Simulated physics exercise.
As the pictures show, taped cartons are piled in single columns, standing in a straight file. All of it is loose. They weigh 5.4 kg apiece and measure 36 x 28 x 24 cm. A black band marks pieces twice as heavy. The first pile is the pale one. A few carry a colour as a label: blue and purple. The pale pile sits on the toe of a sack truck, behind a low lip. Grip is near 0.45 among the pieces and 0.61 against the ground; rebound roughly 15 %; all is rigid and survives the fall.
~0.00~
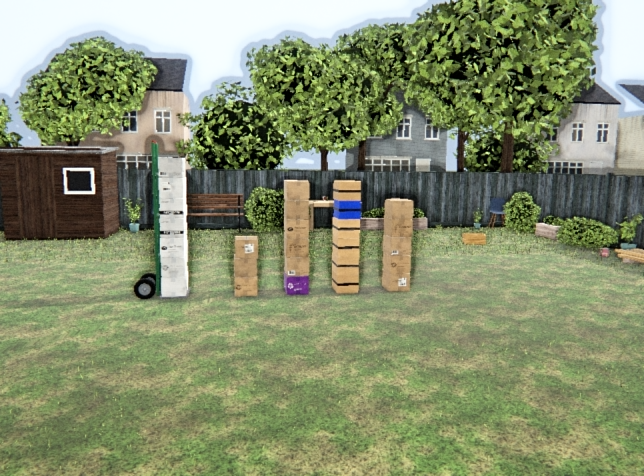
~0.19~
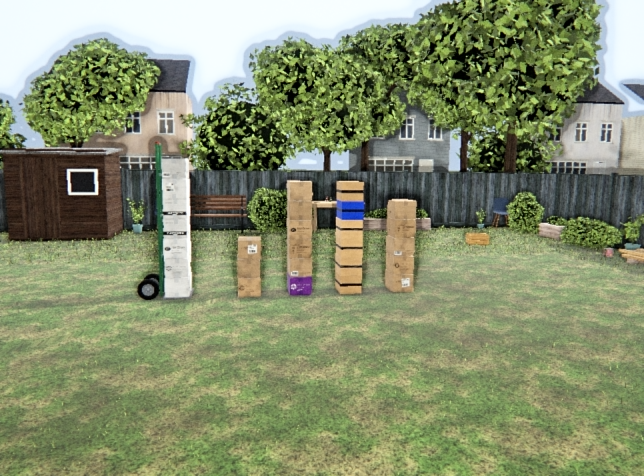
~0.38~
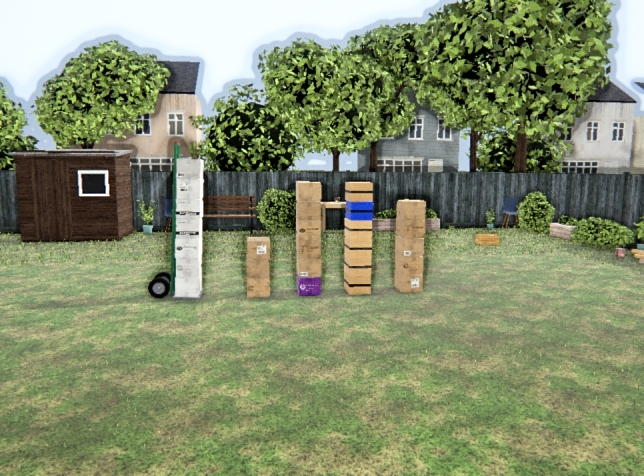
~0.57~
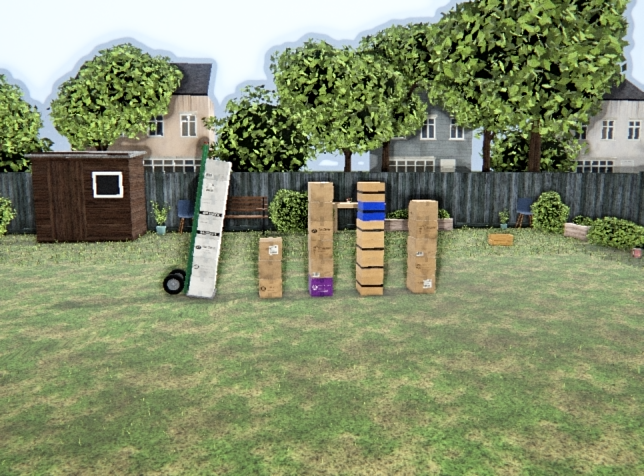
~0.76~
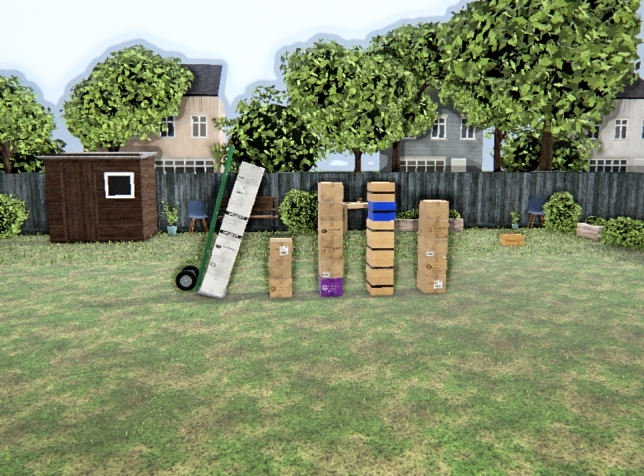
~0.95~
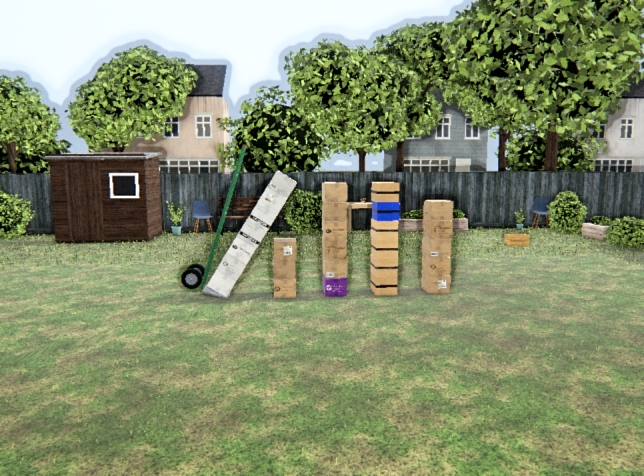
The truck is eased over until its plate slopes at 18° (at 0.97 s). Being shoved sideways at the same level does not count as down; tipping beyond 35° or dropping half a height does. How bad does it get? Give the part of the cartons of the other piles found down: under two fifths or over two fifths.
The part is less than two fifths.
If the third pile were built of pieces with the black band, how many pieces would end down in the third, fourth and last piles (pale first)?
In that case third 0, fourth 0, last 0.
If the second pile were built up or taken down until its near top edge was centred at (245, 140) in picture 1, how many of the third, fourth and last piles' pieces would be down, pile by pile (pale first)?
Then third 6, fourth 5, last 5.
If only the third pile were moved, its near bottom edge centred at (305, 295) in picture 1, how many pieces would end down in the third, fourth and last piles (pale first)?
Then third 1, fourth 0, last 0.
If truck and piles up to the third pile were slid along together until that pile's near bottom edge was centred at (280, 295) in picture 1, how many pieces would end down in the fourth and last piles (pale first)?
In that case fourth 6, last 5.
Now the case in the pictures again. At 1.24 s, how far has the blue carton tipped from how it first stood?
About 0°.
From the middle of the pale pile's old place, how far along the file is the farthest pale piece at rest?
Roughly 120 cm along.
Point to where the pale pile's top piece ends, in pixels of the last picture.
Near (311, 288).
Around 1.24 s, 7 of the pale pile down; none of the 20 other cartons down, 6 disturbed.
Around 2.06 s, 7 of the pale pile down; 1 of the 20 other cartons down; blue carton displaced 27 mm.
Finally (4.3 s), 7 of the pale pile down; 1 of the 20 other cartons down; blue carton displaced 31 mm; purple carton unmoved. That is 5 per cent. Seen by the last camera, middles, blue carton near (387, 210), purple carton near (335, 284).
